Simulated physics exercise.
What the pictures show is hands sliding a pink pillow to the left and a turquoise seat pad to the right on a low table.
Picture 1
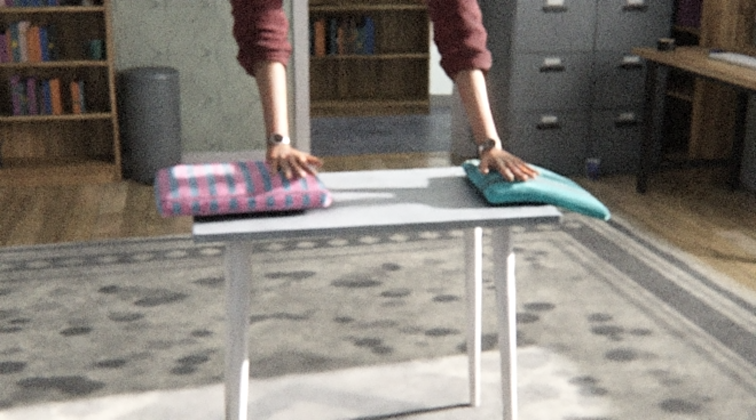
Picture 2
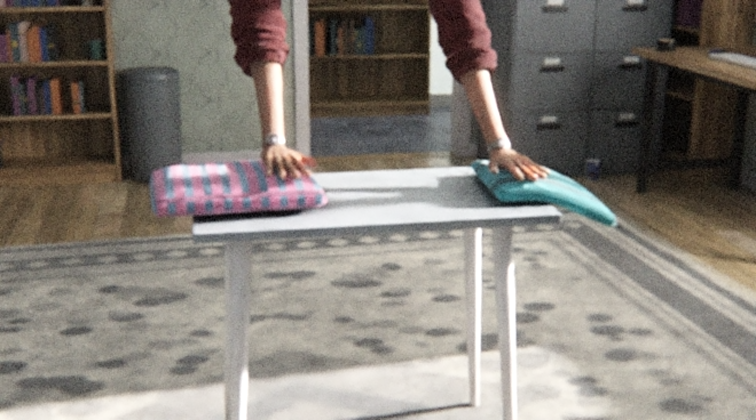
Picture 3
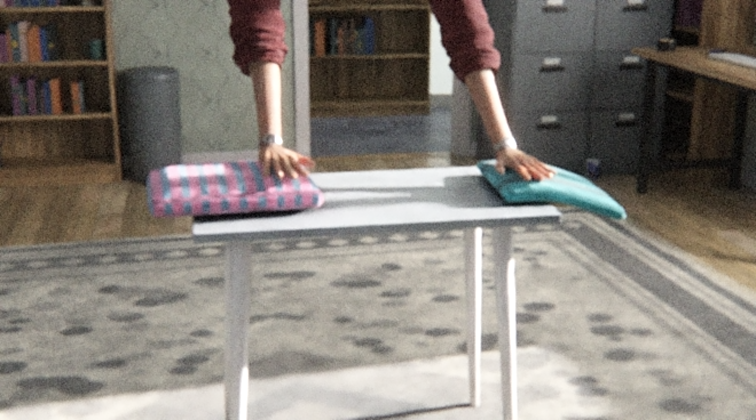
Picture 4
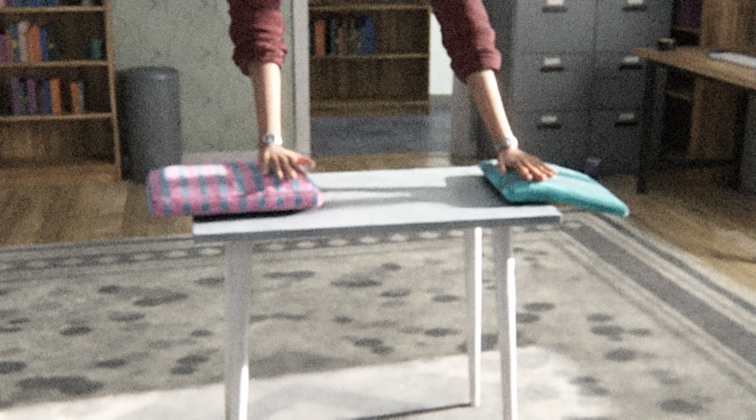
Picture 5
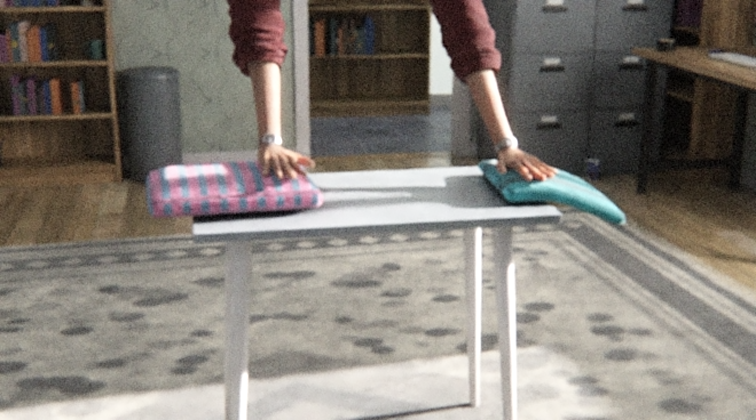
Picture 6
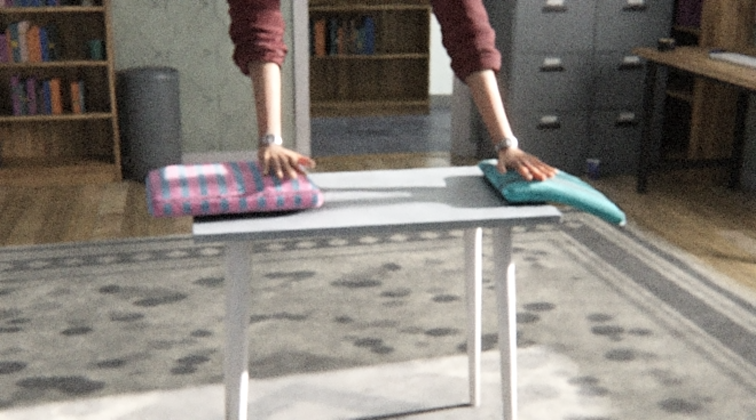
In the video, two hands on a low table slide a folded pink striped pillow slightly left and a turquoise pad slightly right, then stay resting on them as the pad's overhanging end bobs a little.
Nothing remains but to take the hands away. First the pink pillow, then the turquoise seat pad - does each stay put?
Result: The pink pillow does not come off, the turquoise seat pad comes off.
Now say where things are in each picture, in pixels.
Pillow tip (161, 201); seat pad tip (595, 208), in the first frame.
Pillow tip (156, 201); seat pad tip (602, 213), in the second frame.
Pillow tip (154, 202); seat pad tip (611, 207), in the third frame.
Pillow tip (153, 202); seat pad tip (613, 204), in the fourth frame.
Pillow tip (153, 202); seat pad tip (610, 211), in the fifth frame.
Pillow tip (153, 202), about a third past the edge; seat pad tip (610, 211), well over half past the edge, in the sixth frame.
Then, 0.32 s later than the last view, pillow at rest; seat pad falling near (553, 242).
Then, 0.58 s later than the last view, pillow at rest; seat pad on the floor.
Finally, pillow at rest; seat pad on the floor. The pink pillow holds its place and the turquoise seat pad slumps off the end.
